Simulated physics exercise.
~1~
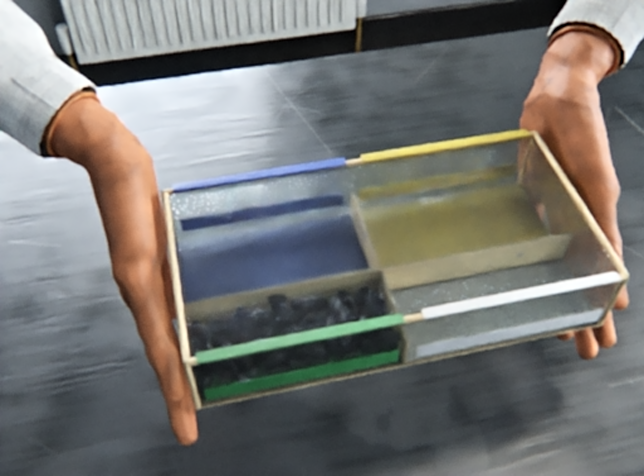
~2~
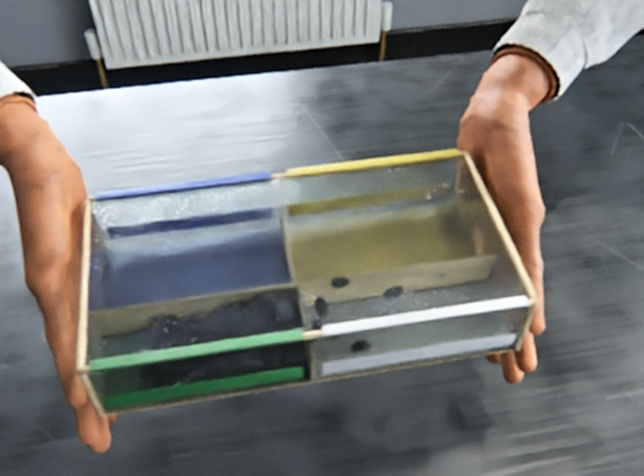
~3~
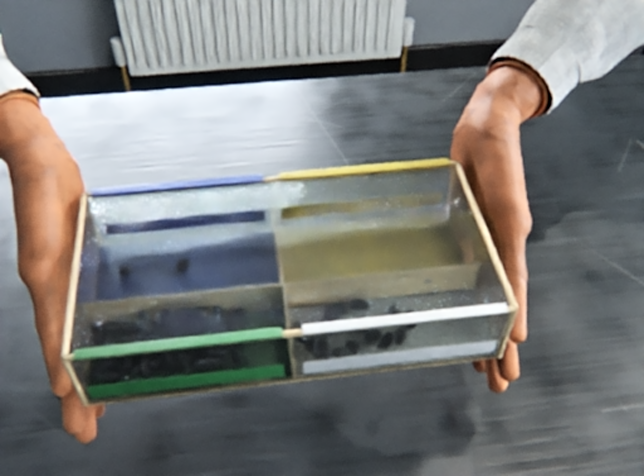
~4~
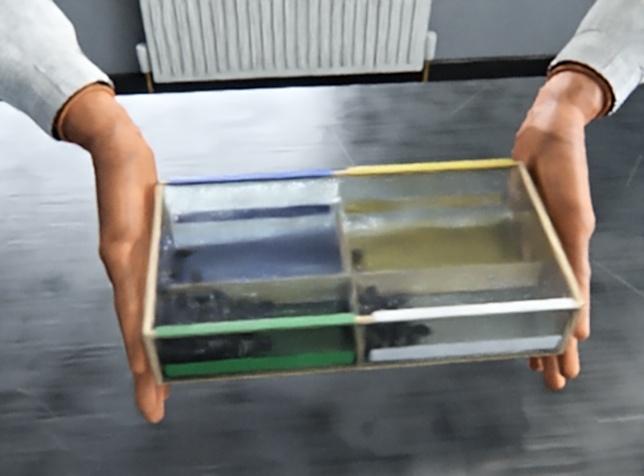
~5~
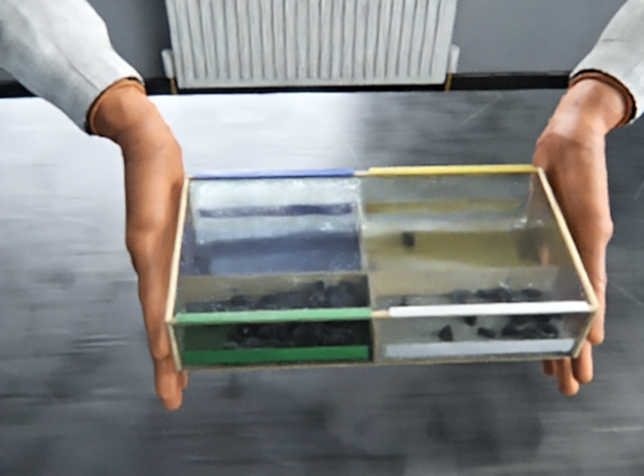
Above a dark table, two hands shaking a clear four-part box, black beans spreading from the green compartment into the white one.
